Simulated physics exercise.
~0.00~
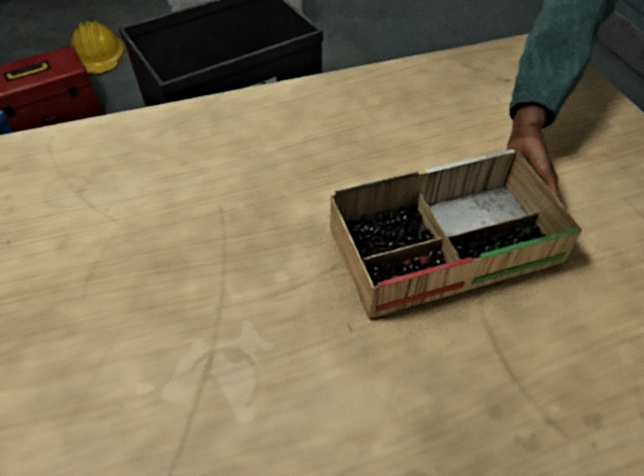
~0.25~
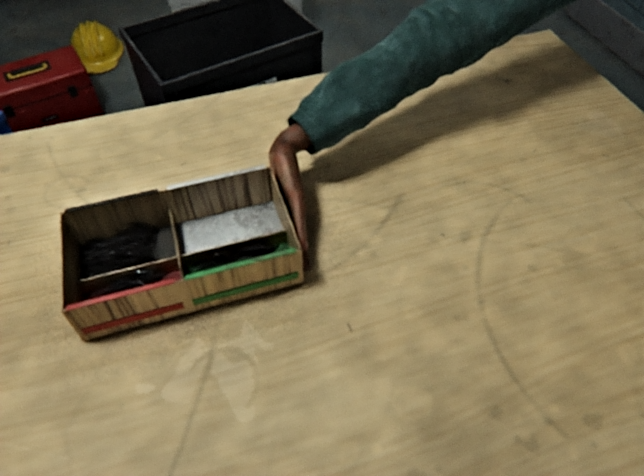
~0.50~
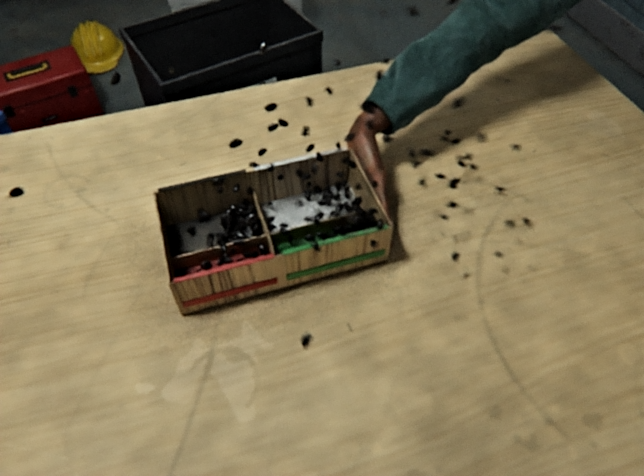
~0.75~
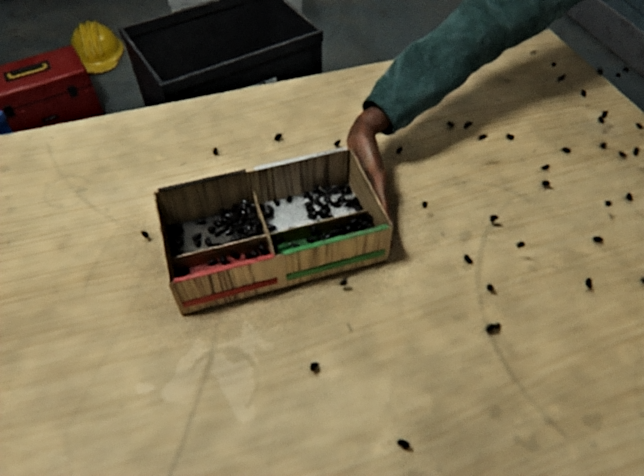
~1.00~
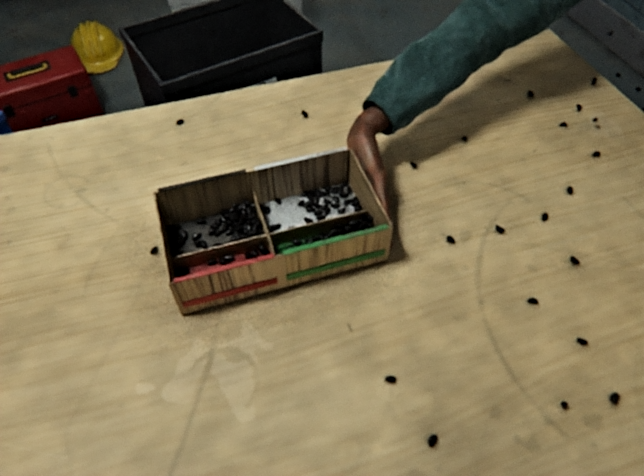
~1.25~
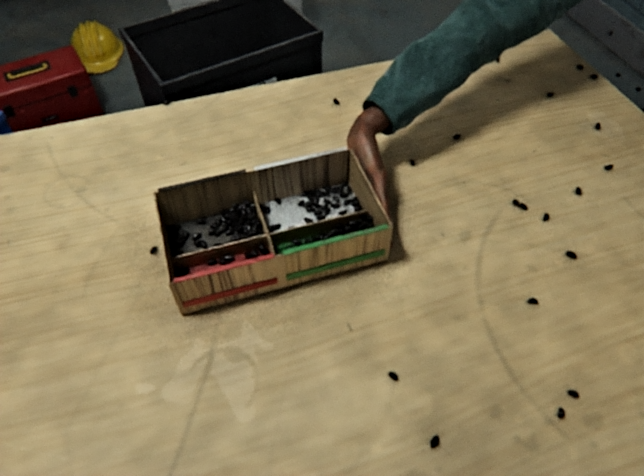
A divided wooden tray holding many small black beans sits on a pale wooden table, gripped at its right end by a hand in a green sleeve. The hand slides the tray far to the left, with the beans still inside. It then shifts the tray back a shorter way to the right, and beans fly up over the partitions and the table. They scatter mostly to the right, some landing in the white section that was empty. At the end the tray rests still, most beans inside, others strewn across the tabletop.
